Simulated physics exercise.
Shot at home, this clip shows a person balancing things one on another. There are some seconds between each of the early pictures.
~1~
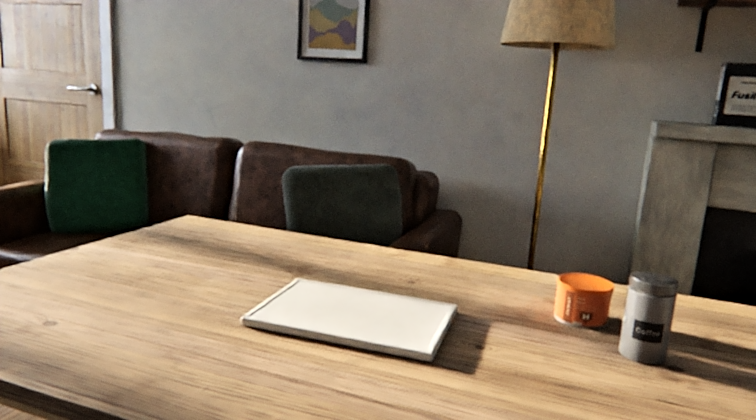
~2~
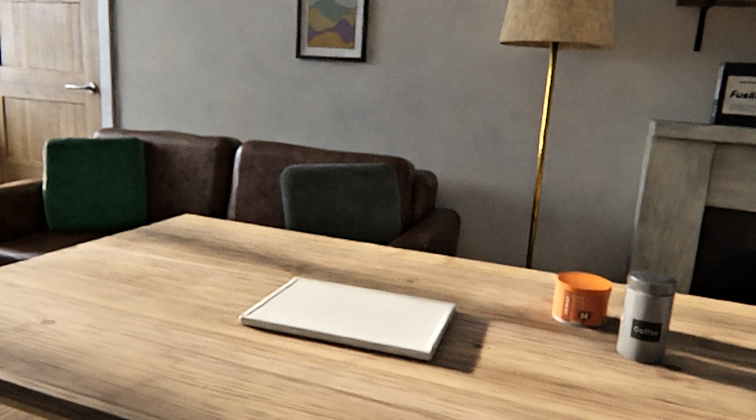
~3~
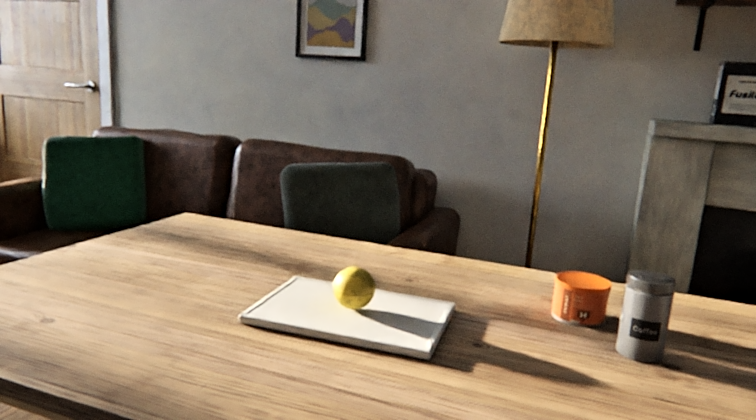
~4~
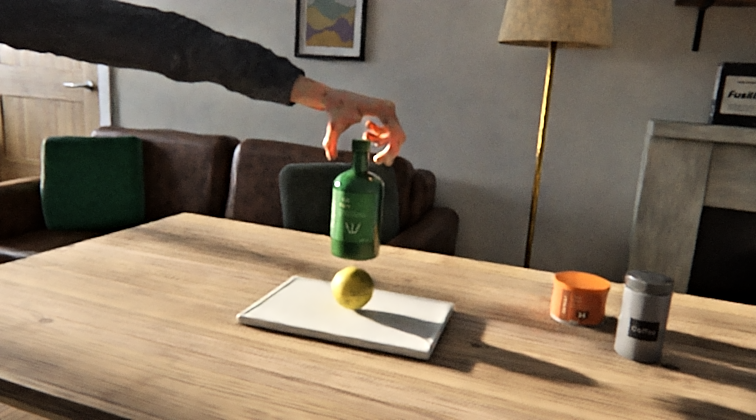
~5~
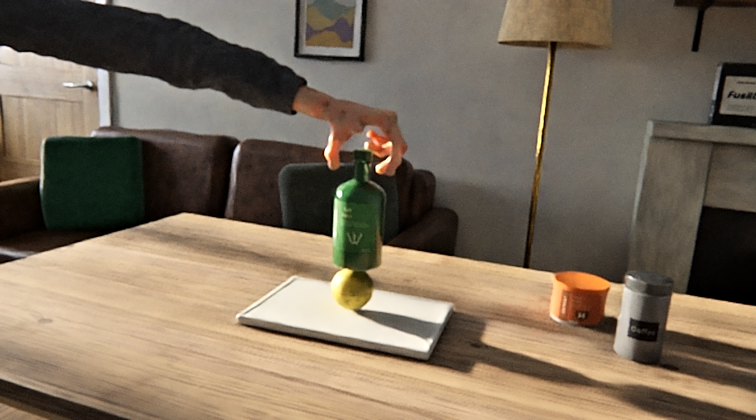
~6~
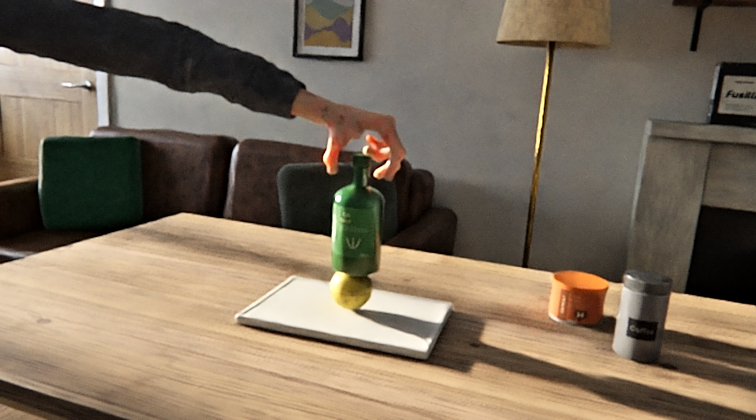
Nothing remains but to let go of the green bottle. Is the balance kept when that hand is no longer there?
No, the balance is lost.
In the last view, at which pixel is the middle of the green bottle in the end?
End position in the final view: Approximately (472, 299).
Then, 0.50 s later than the last frame, green bottle tilted by 35° near (393, 227).
Then, 0.70 s later than the last frame, green bottle now fallen.
Then, 1.50 s later than the last frame, nothing new.
When it is over, fallen, green bottle; the other 4 as before. End places, in pixels of the last picture, green bottle near (472, 299). The pile loses its balance.
